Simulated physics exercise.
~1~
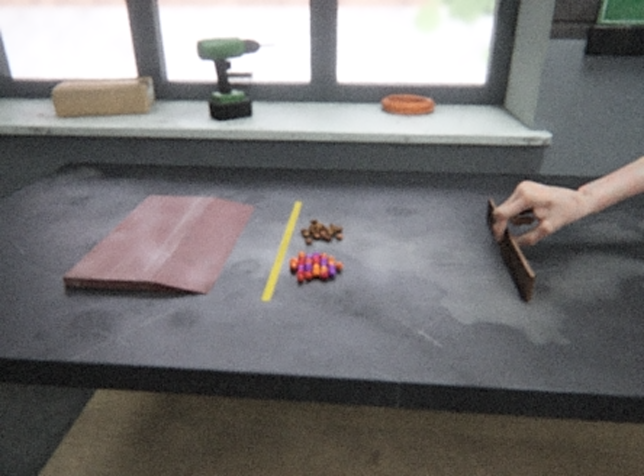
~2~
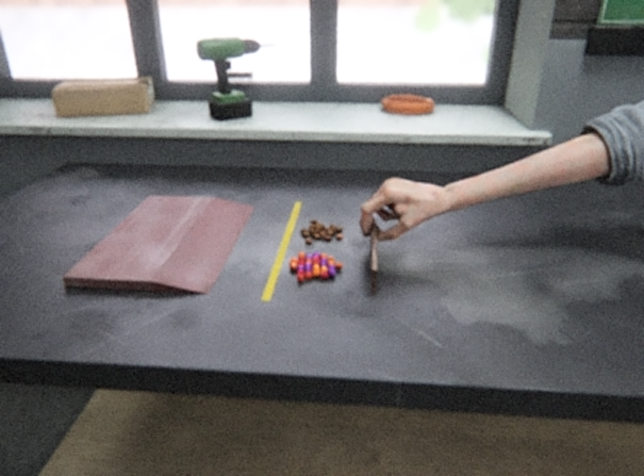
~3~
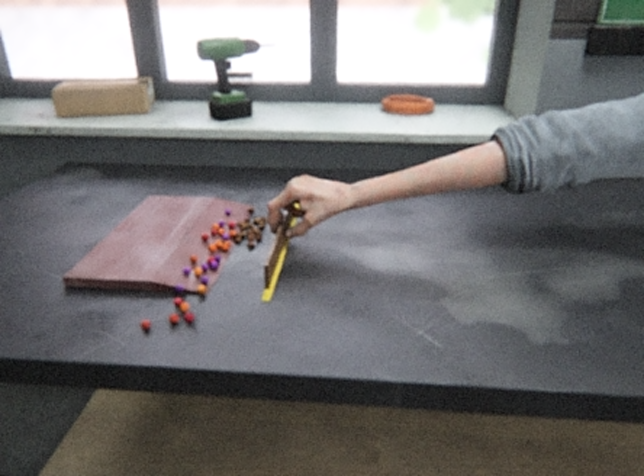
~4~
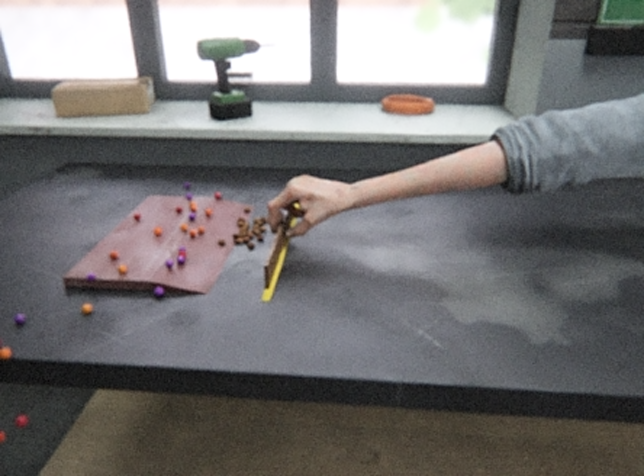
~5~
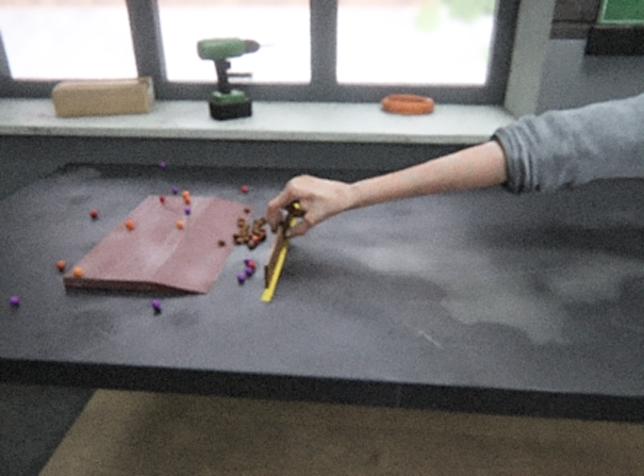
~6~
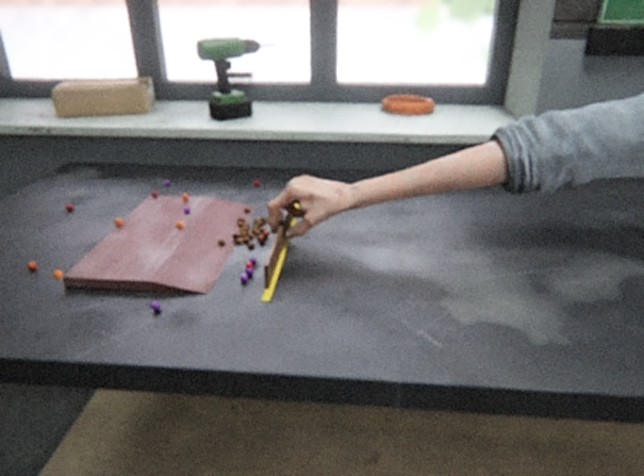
A hand slides a wooden strip left to yellow tape, scattering bright beads past brown pieces.
